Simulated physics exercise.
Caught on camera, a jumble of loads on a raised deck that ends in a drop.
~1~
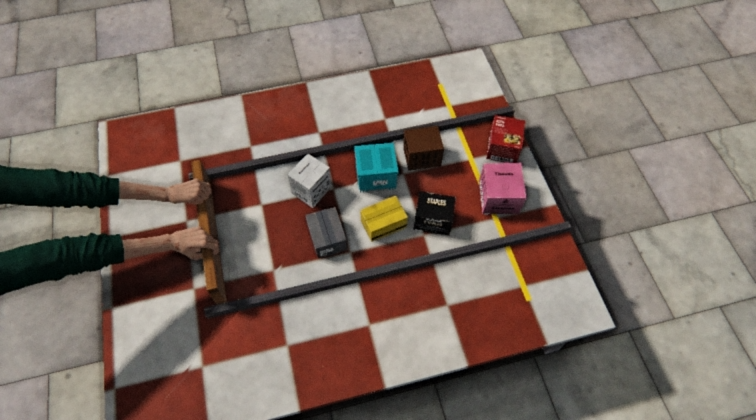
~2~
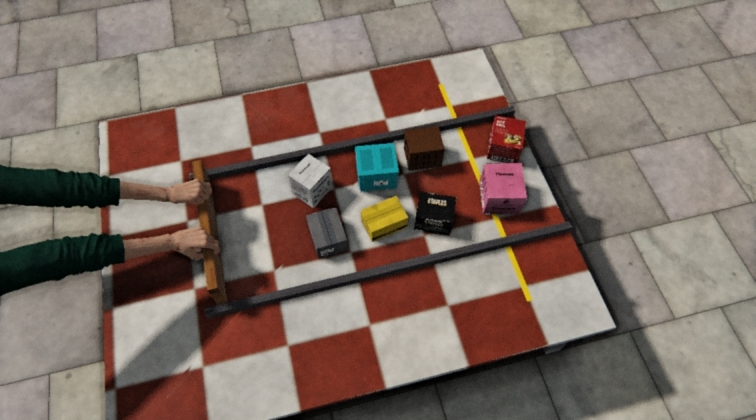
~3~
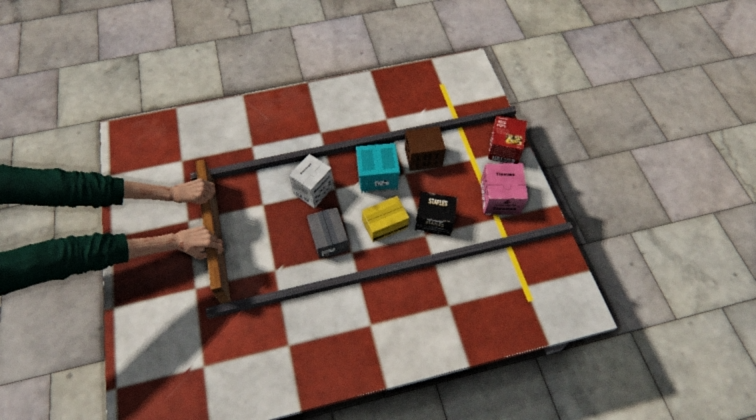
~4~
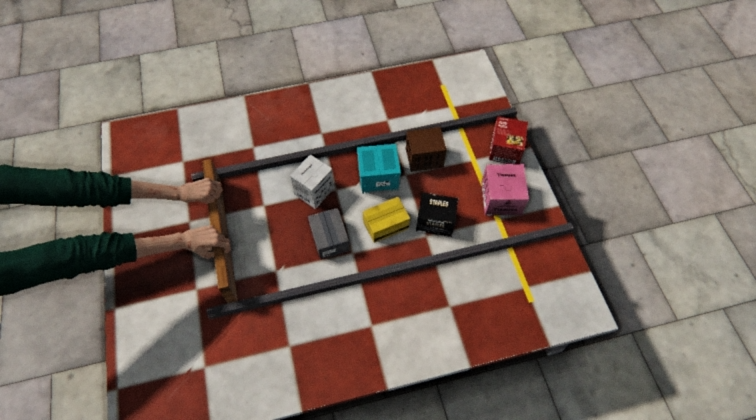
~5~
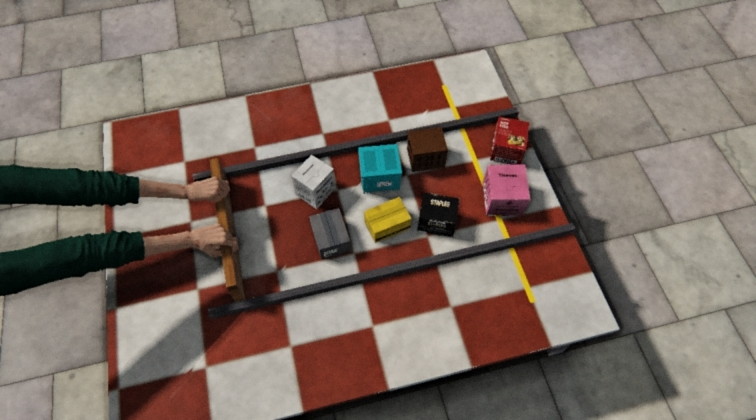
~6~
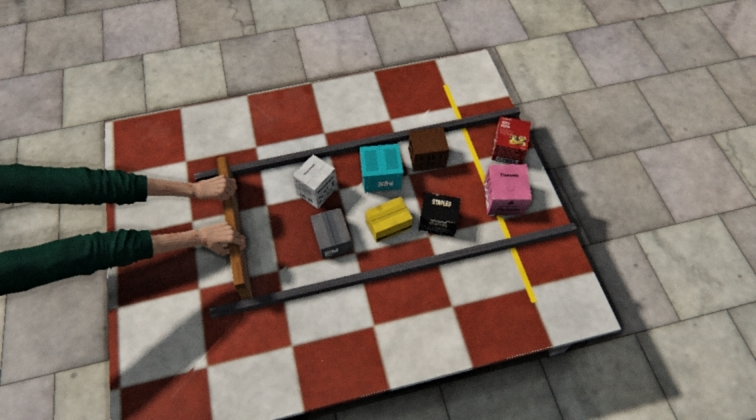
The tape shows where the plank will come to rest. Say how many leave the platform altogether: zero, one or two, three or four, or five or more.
As it turns out, the number that fall off is three or four.
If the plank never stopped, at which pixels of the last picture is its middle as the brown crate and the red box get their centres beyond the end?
Near (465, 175) and (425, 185).
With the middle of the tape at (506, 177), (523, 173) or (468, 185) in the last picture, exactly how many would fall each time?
In that order 6, 6 and 4.
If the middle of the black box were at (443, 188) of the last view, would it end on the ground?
Then it goes over.
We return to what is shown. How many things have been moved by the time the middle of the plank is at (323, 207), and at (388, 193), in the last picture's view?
The counts are 2 and 7.
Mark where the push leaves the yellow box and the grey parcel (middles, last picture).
The yellow box stops around (542, 188); the grey parcel around (509, 194).
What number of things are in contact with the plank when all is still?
That makes 2.
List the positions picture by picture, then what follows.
Red box (506, 140); pink box (502, 189); brown crate (423, 148); plank (209, 231); tape (480, 180), in the first frame.
Pink box (502, 189); plank (209, 231), in the second frame.
Brown crate (425, 149); black box (436, 214), in the third frame.
Red box (508, 141); yellow box (386, 220), in the fourth frame.
Pink box (506, 190); turquoise tote (380, 169), in the fifth frame.
Red box (511, 141); pink box (507, 190); brown crate (428, 150); plank (234, 226); tape (485, 182), in the sixth frame.
Soon after, none off yet; red box at rest near (511, 141); pink box at rest near (507, 190); brown crate at rest near (428, 150).
After that, none off yet; red box at rest near (511, 141); pink box moving near (510, 189); brown crate displaced about its own width near (453, 145).
And then, none off yet; red box tilting well over near (550, 140); pink box tilting a little near (567, 173); brown crate displaced well along near (511, 133).
In the end, the number that fall off is three or four; gone, black box, brown crate, pink box and red box.
